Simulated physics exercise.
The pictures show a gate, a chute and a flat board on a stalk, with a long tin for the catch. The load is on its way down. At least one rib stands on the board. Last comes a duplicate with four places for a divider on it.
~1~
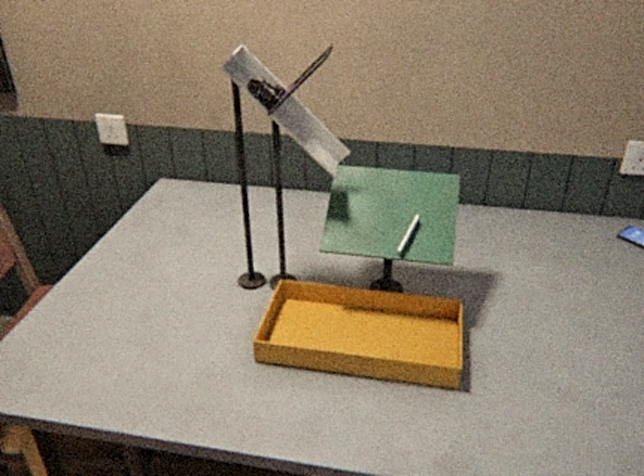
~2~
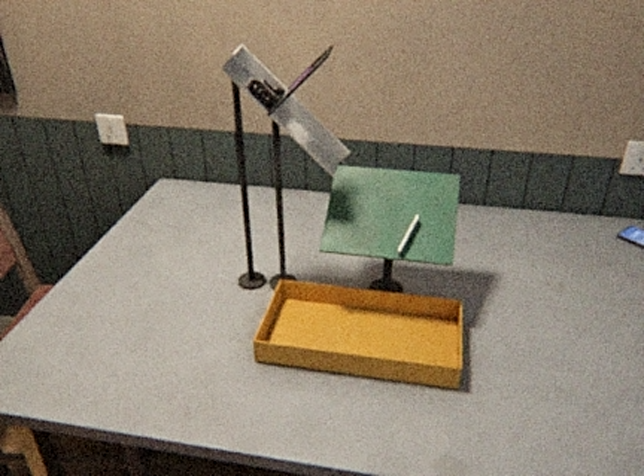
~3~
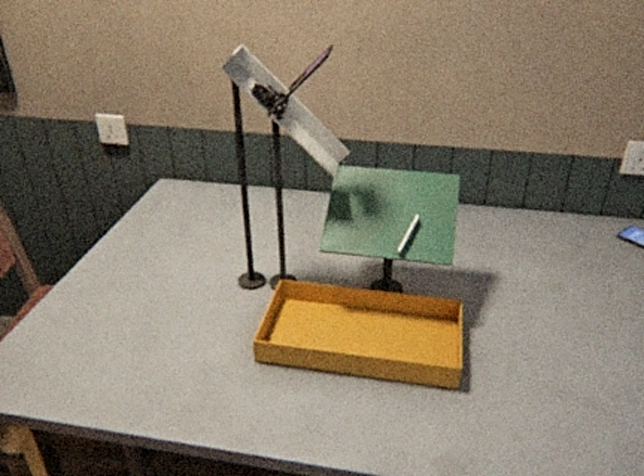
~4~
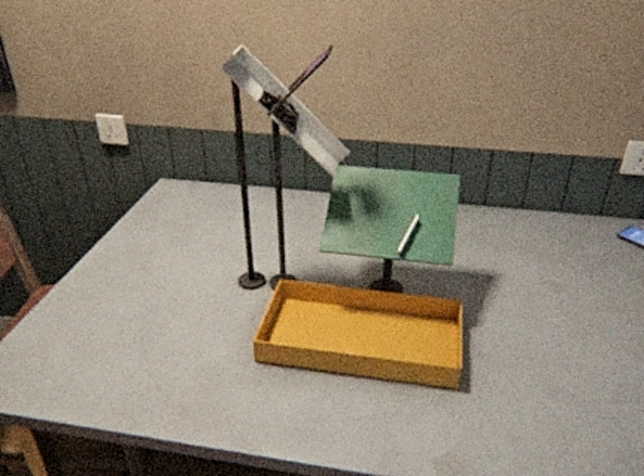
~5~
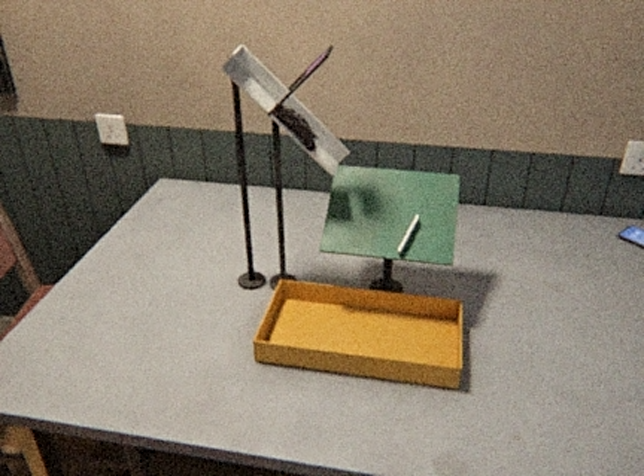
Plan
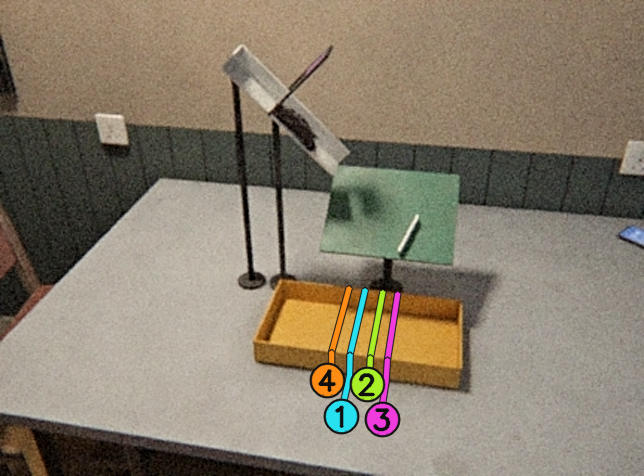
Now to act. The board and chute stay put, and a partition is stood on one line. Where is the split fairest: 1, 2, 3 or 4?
The best line is 2.
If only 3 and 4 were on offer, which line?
3.
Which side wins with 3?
Left.
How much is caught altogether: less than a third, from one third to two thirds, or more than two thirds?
It is more than two thirds.
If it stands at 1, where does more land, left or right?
More lands on the right.
On the marked copy, line 1 crosses the front rim at (350, 353); line 2 crosses the front rim at (370, 356); line 3 crosses the front rim at (387, 358); line 4 crosses the front rim at (331, 351).
For line 1, of what is caught, a small part on the left of the divider, nearly all on the right.
For line 2, of what is caught, about half on the left of the divider, about half on the right.
For line 3, of what is caught, most on the left of the divider, about a quarter on the right.
For line 4, of what is caught, none on the left of the divider, all on the right.
